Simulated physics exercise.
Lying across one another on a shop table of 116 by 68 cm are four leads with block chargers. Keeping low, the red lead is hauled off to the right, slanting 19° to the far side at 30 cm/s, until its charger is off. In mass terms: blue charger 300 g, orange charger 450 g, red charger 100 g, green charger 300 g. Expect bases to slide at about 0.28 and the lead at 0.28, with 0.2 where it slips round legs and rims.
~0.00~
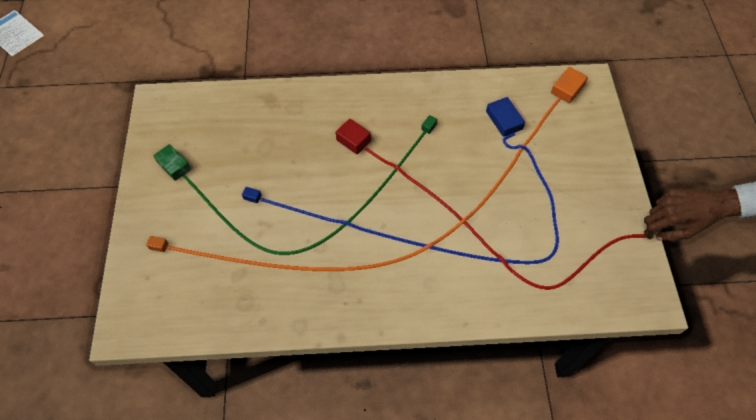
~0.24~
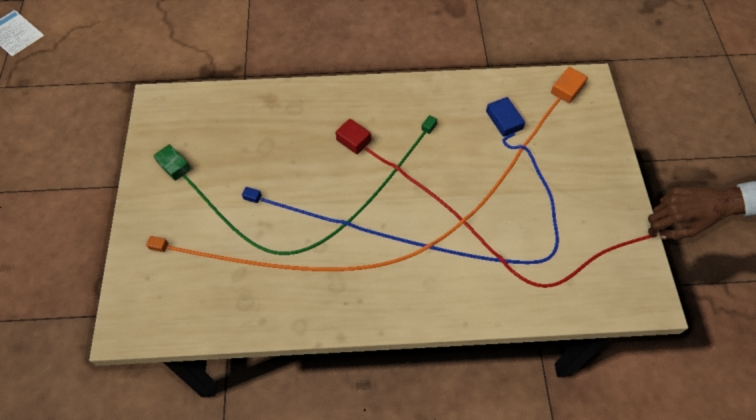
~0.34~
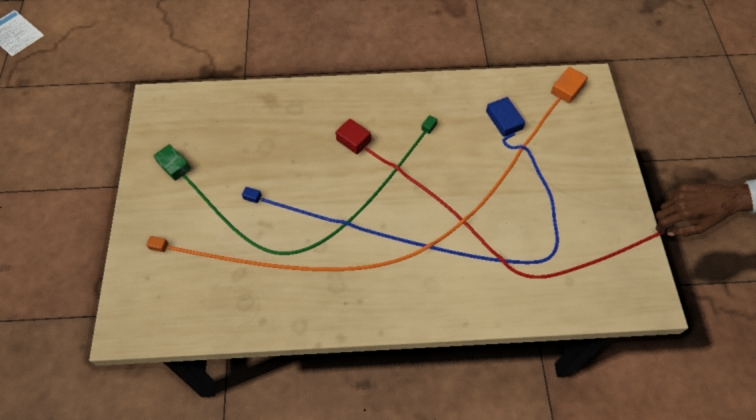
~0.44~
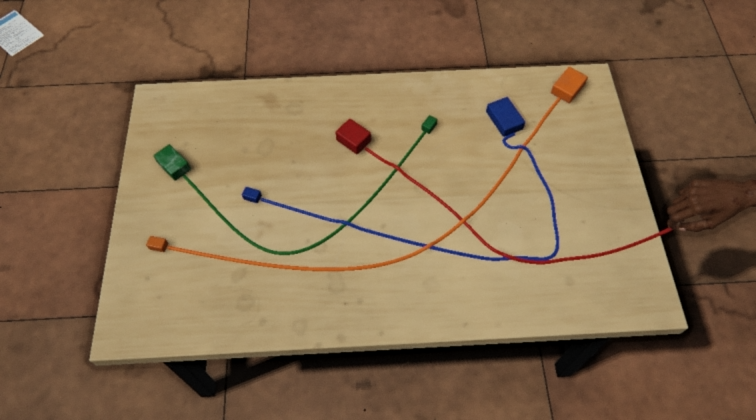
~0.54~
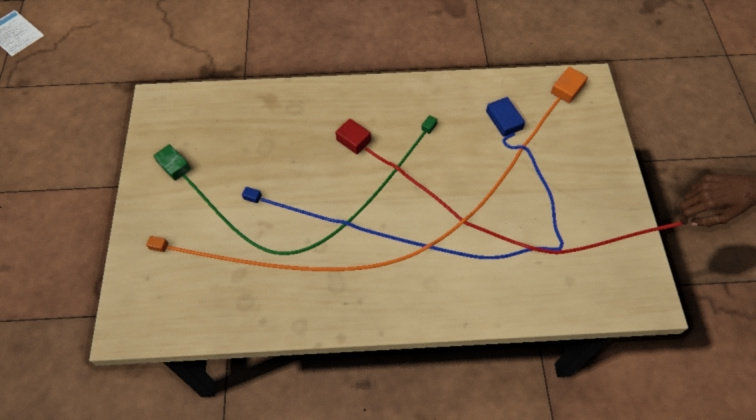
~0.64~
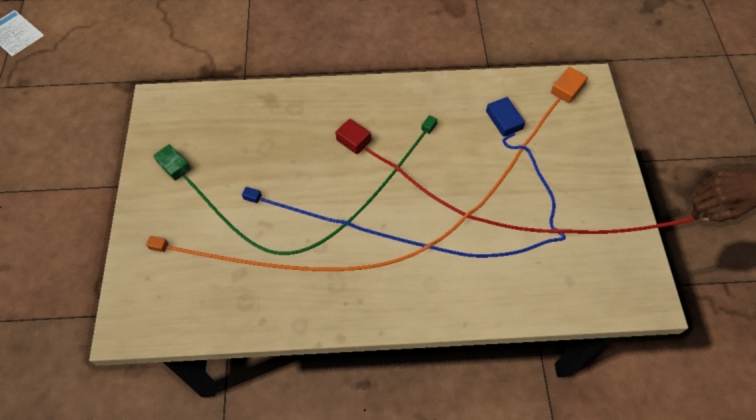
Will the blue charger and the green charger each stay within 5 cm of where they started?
Outcome: The blue charger loses its spot. The green charger holds its spot.
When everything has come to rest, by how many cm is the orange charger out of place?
The orange charger ends roughly 2 cm from its start.
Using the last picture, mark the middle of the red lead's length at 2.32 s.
The halfway point lies around pixel (707, 155).
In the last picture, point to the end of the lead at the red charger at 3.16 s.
At about (636, 122).
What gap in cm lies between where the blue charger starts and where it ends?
Blue charger: Net shift 10 centimetres.
After 1.5 s, the red lead's tail end at (439, 147); red charger 16 cm off its start.
After 2.3 s, the red lead's tail end at (542, 159); red charger 39 cm off its start.
After 3.2 s, the red lead's tail end at (636, 122); blue charger 10 cm off its start at (550, 113), red charger 62 cm off its start at (631, 121), orange plug 24 cm off its start at (274, 238).
After 4.0 s, the red lead has left the top; blue charger 10 cm off its start, red charger over the edge, orange plug 53 cm off its start.
After 4.5 s, the red lead has left the top; blue charger 10 cm off its start at (552, 113), green charger 0 cm off its start at (170, 158), red charger over the edge, orange plug 53 cm off its start at (409, 201).
